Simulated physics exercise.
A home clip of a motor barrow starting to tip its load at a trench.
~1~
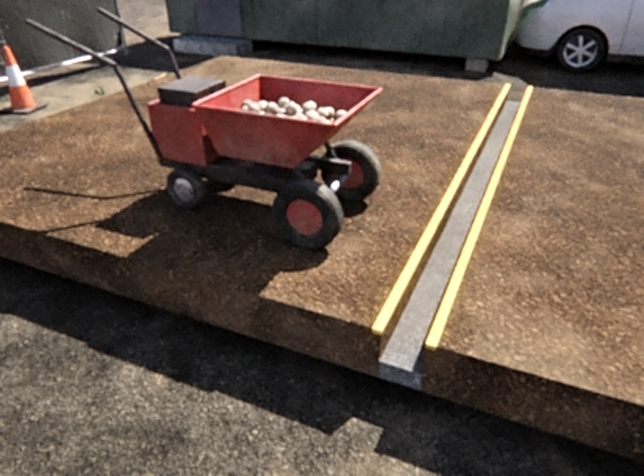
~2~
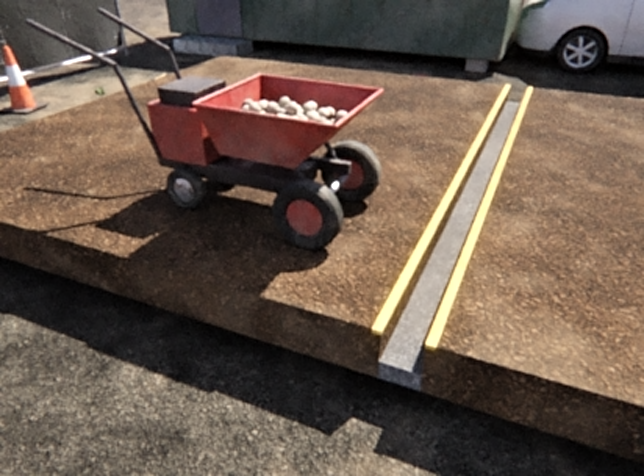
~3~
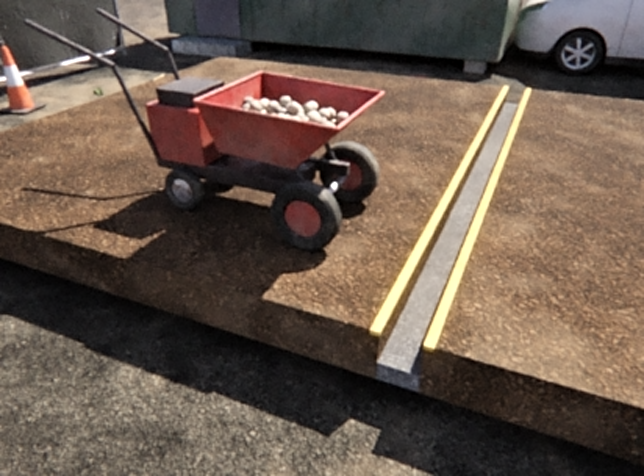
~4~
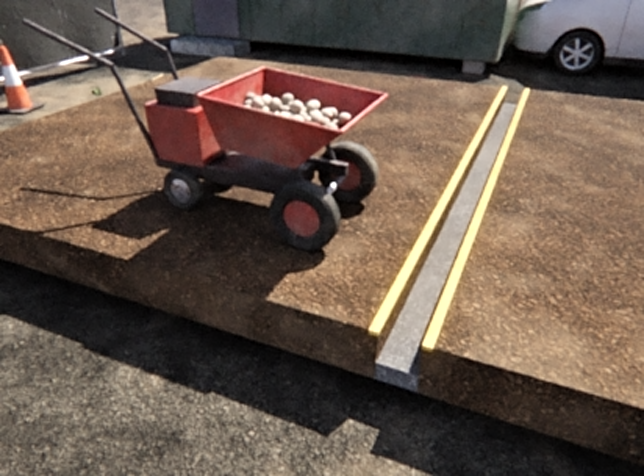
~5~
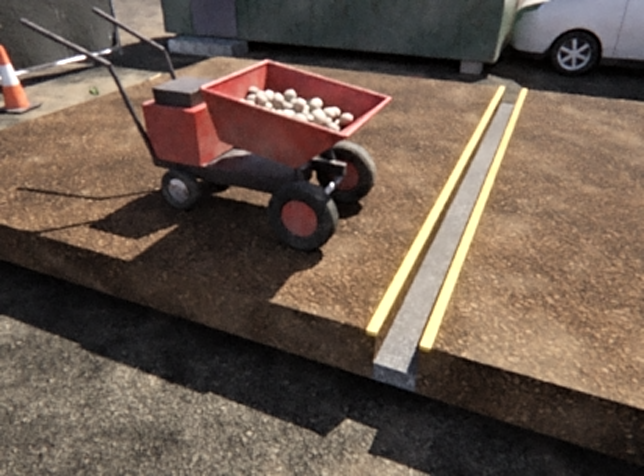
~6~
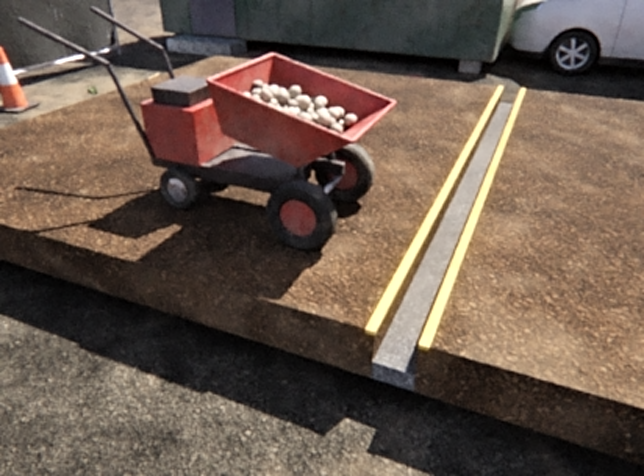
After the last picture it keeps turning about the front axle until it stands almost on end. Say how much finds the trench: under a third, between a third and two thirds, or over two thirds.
The trench takes more than two thirds.
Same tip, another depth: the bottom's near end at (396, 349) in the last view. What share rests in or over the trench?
It comes to 60 per cent or so.
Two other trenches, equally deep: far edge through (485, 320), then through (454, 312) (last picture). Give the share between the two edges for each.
Roughly 100 per cent, and 100 per cent.
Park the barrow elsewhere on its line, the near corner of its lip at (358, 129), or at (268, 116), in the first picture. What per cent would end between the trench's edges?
Roughly 40 per cent, and 30 per cent.
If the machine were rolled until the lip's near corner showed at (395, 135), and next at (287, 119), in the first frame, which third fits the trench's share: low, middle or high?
In turn: Under a third; between a third and two thirds.
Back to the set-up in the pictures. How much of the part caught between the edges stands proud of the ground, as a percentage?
It comes to 15 per cent or so.
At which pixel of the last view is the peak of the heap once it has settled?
At about (449, 236).
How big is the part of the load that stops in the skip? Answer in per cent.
About 0 per cent.
Just after the last frame, skip tipped well over; every one in the skip.
A moment on, skip tipped steeply; the larger part in the skip; just a few short of the trench; roughly a quarter in or heaped over the trench; just a few beyond it; just a few falling.
Further on, skip tipped right over; the larger part in or heaped over the trench; roughly a quarter beyond it.
When it is over, skip tipped right over; just a few short of the trench; the larger part in or heaped over the trench; roughly a quarter beyond it.
